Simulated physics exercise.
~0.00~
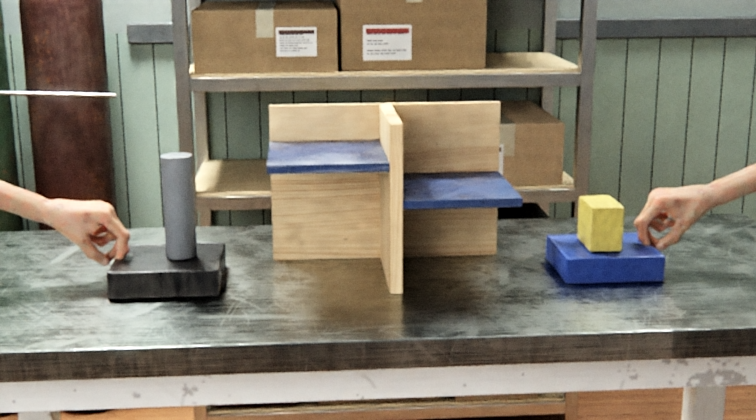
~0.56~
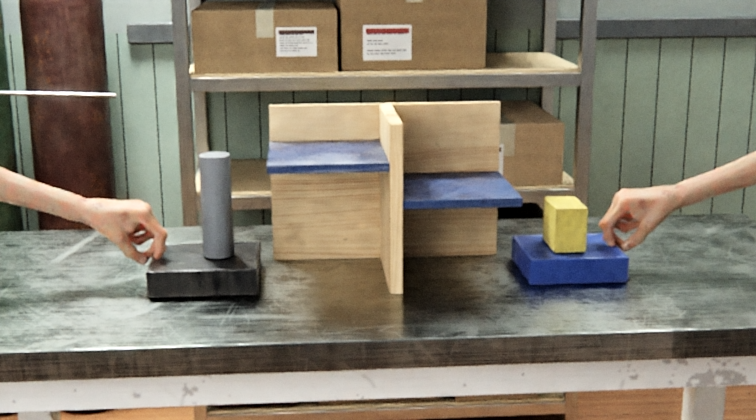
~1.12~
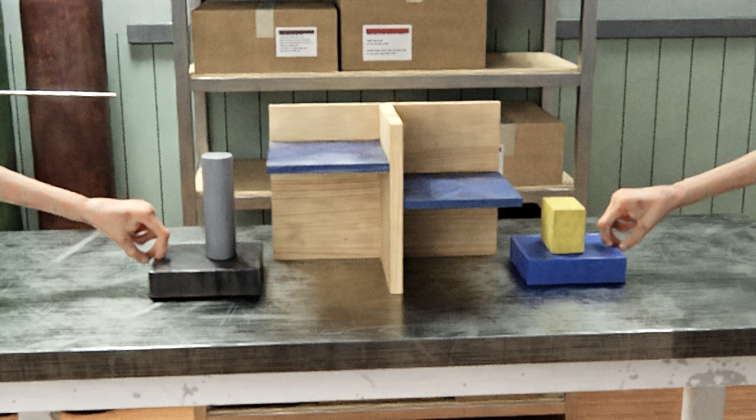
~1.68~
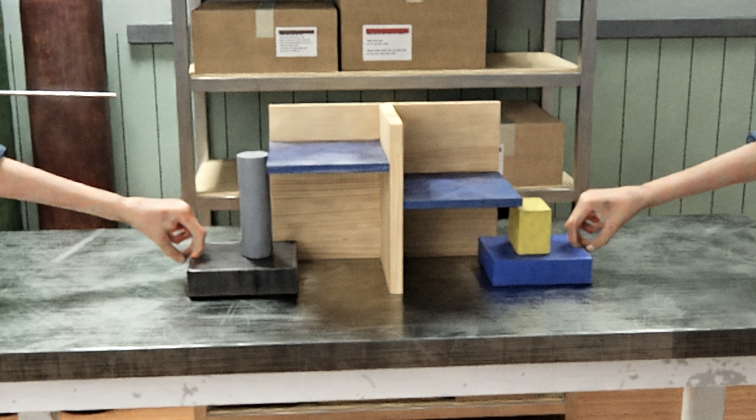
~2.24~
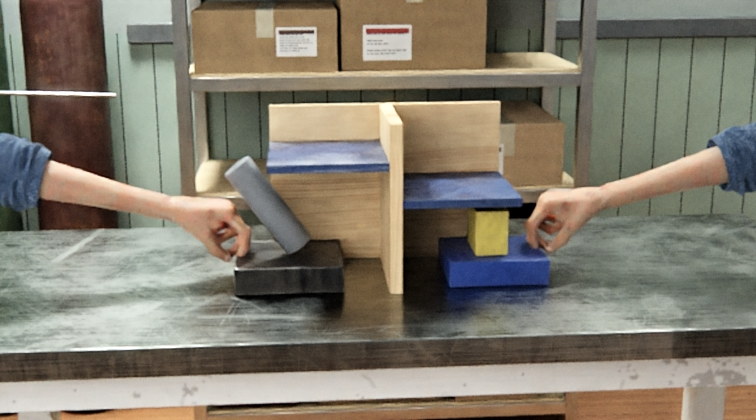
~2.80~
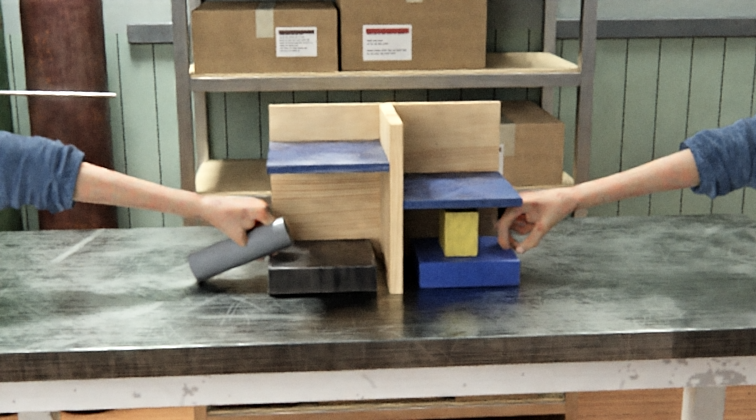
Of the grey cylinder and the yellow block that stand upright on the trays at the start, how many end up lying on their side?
One of them does, the grey cylinder, while the yellow block stays upright.
